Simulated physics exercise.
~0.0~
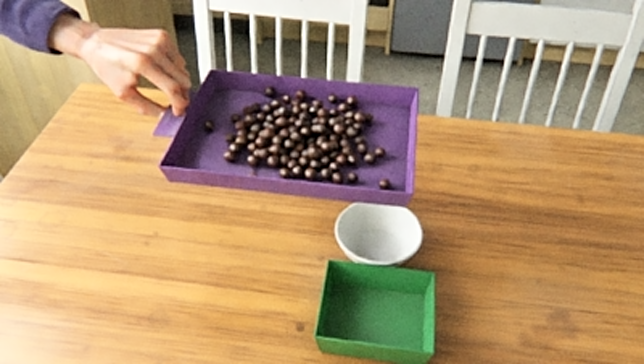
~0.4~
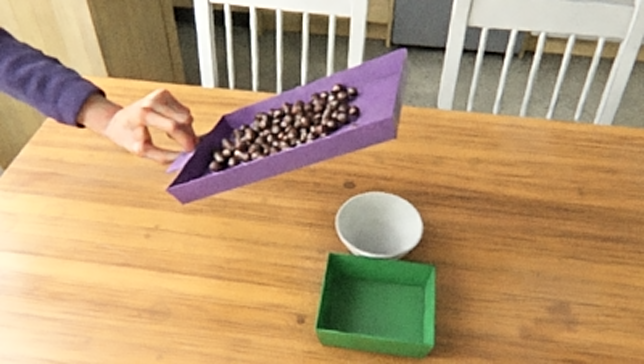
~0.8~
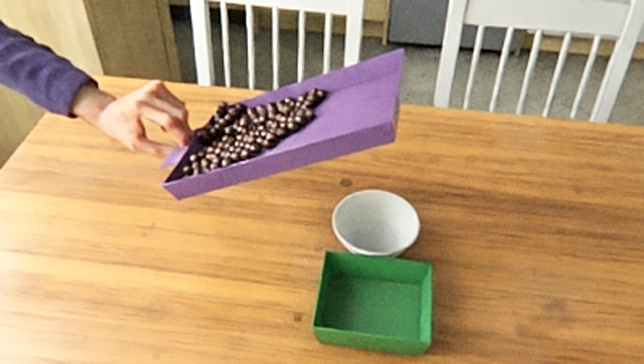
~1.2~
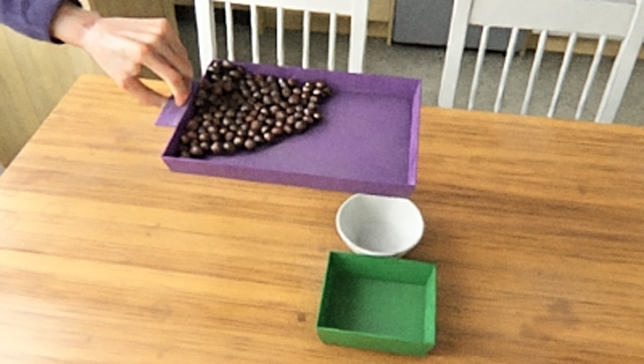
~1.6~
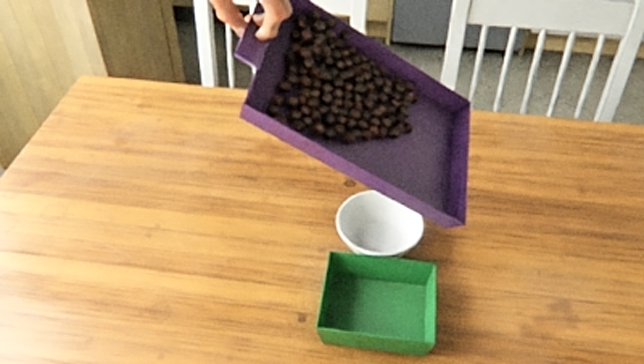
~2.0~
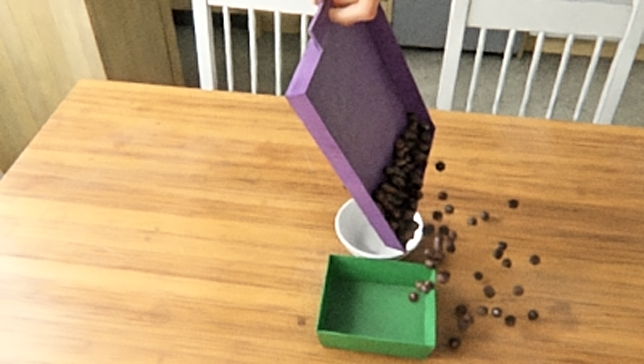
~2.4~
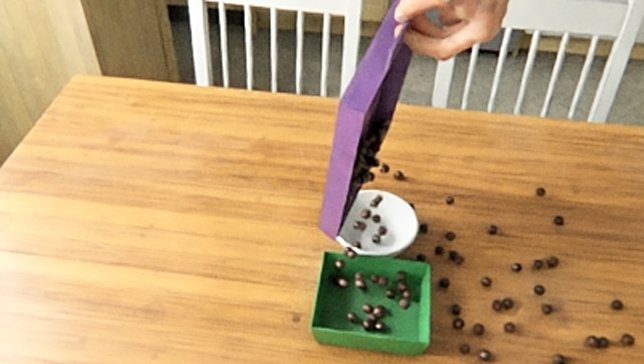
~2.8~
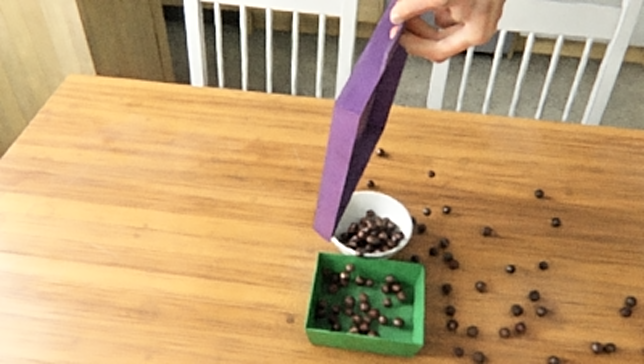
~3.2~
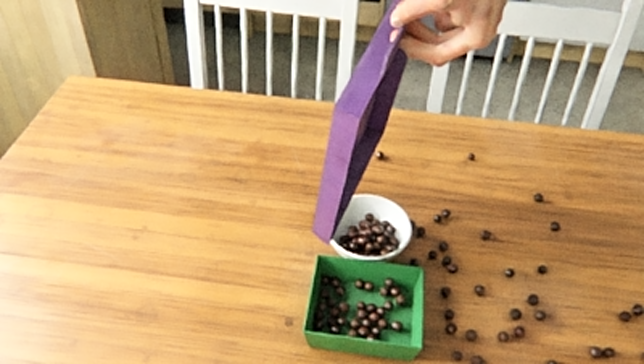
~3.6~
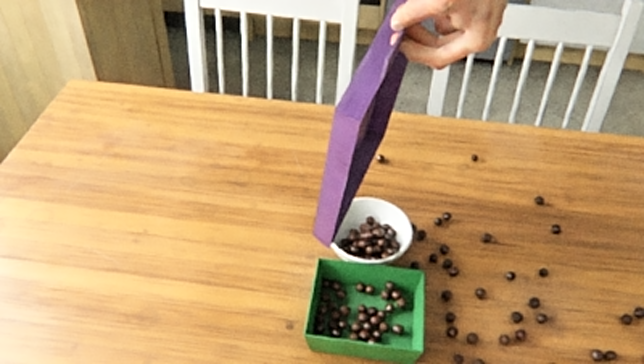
A hand holds a purple tray of dark brown chocolate balls above a wooden table, seen from slightly above, with white chairs behind. Below the tray sit a white bowl and, nearer the viewer, a green open container. The hand tips the tray to the left, and the balls slide to that end, then levels it again. It shifts the tray right and tilts it steeply the other way, sending the balls pouring off the low edge. They drop into both containers and scatter across the table to the right. The emptied tray stays upright beside the bowl as the balls settle.
